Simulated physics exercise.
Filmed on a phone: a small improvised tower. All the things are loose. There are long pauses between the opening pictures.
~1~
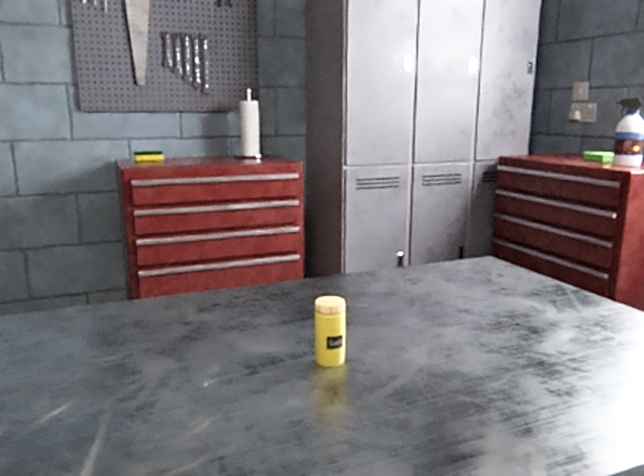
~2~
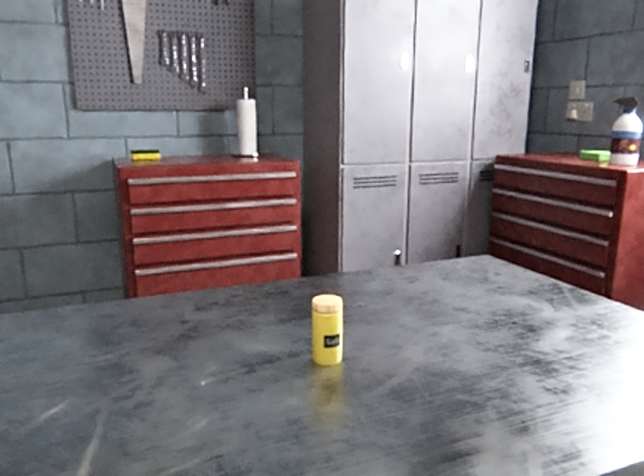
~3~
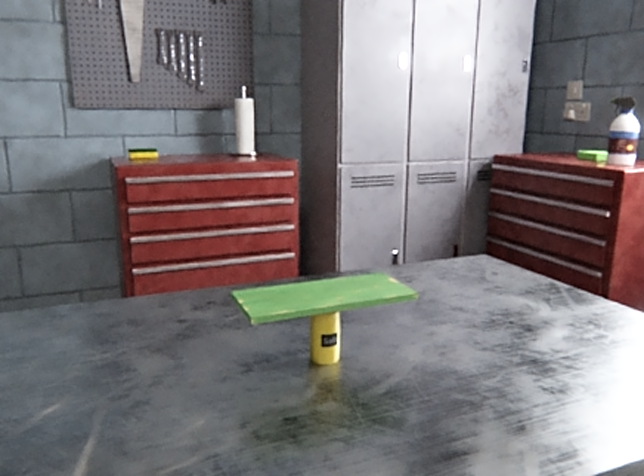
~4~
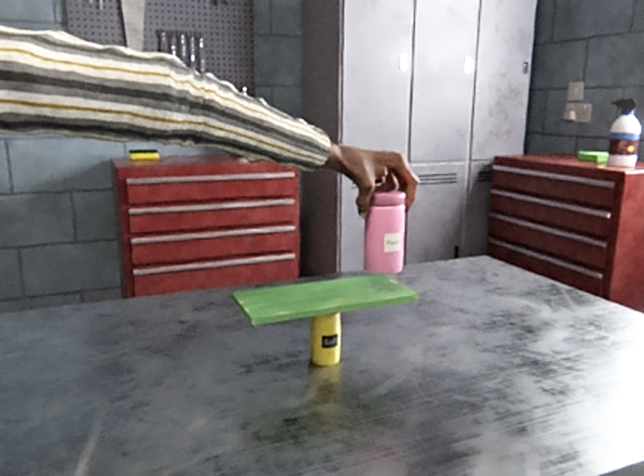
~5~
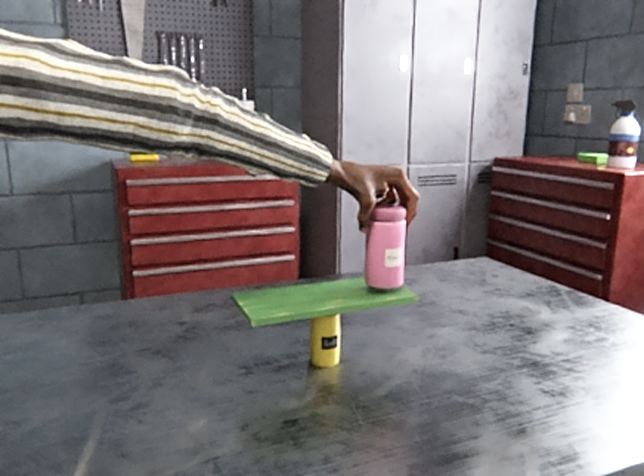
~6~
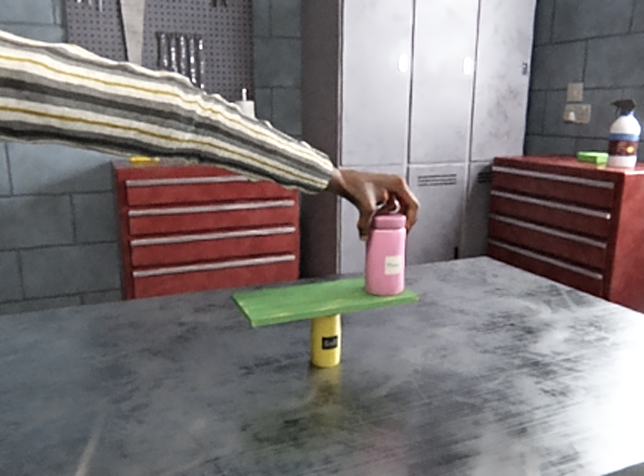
A hand lowers a pink jar onto the right end of a green board atop a yellow shaker.
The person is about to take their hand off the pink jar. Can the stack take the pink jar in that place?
Outcome: The stack loses its balance.
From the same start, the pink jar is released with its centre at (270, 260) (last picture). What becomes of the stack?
Then it loses its balance.
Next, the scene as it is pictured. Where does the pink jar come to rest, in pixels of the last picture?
At about (411, 329).
Then, 0.30 s after the last picture, pink jar now fallen; green board tipped 57° from how it was.
Then, 0.50 s after the last picture, green board tipped 65° from how it was.
At rest, fallen, pink jar; tipped over in the stack, green board; yellow shaker in place. Seen from the same camera at the end, pink jar near (411, 329). The stack comes apart.
